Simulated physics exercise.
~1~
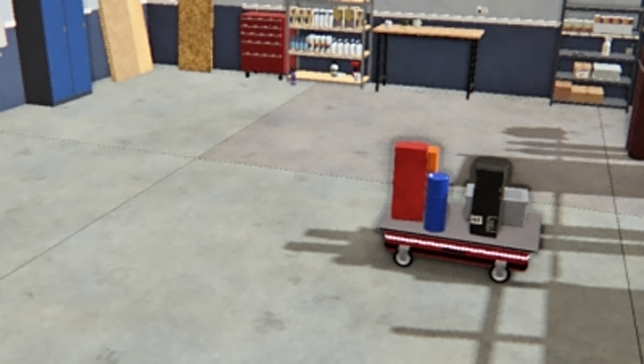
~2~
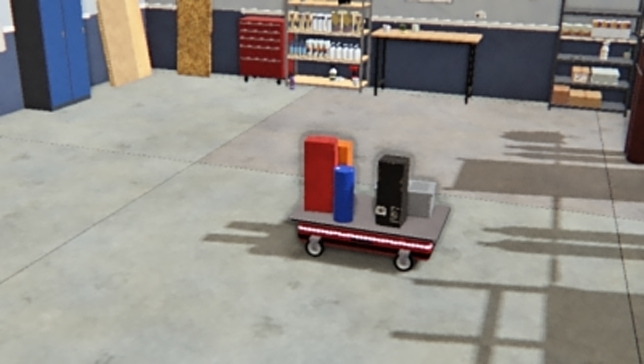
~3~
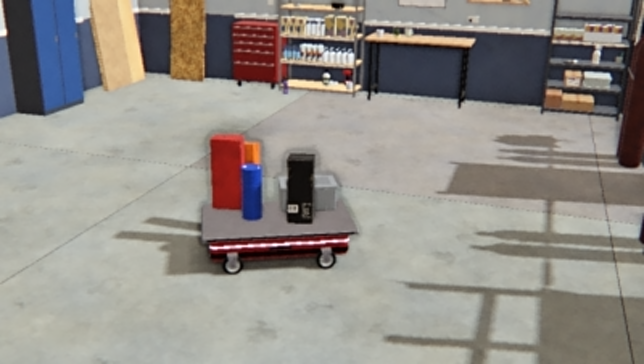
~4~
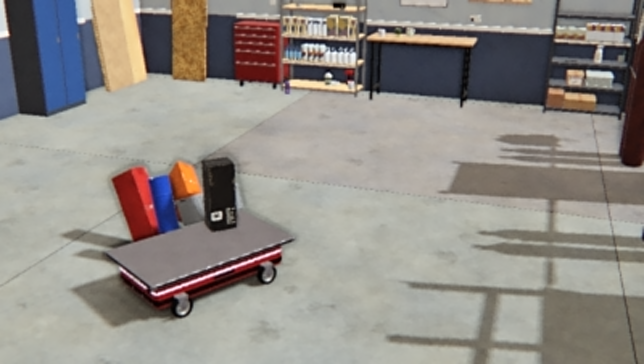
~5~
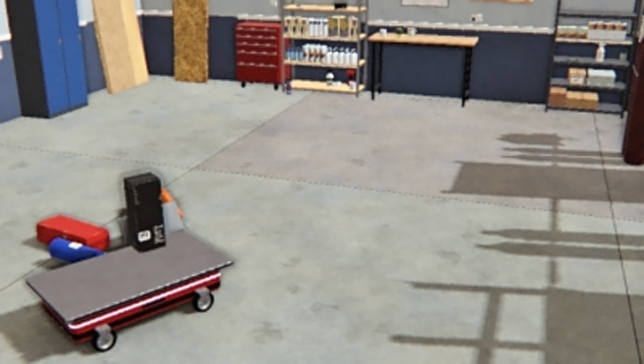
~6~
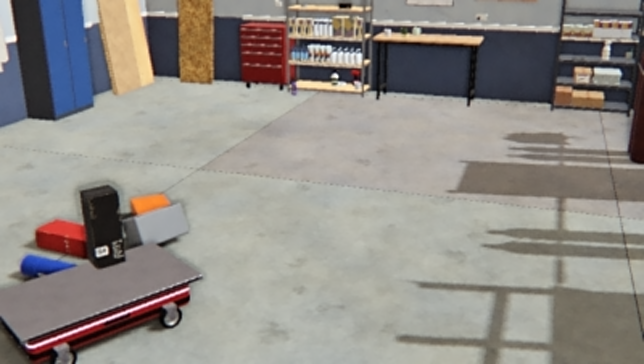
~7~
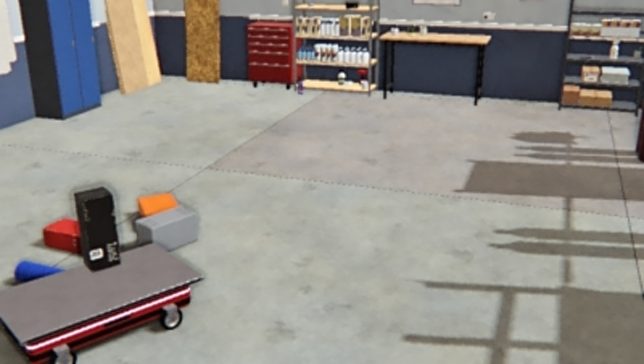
In a garage workshop seen from above by a slightly swaying camera, shelves, a workbench, a red tool chest and a blue cabinet line the far wall. A low flat cart with red sides carries a tall red box and a blue canister at left, an orange box behind them, and a black box and grey tote at right. It rolls leftward, then curves toward the viewer. The red box and canister tip off the far side, and the orange box and tote follow. The cart stops at lower left, the black box still upright beside the spilled items.
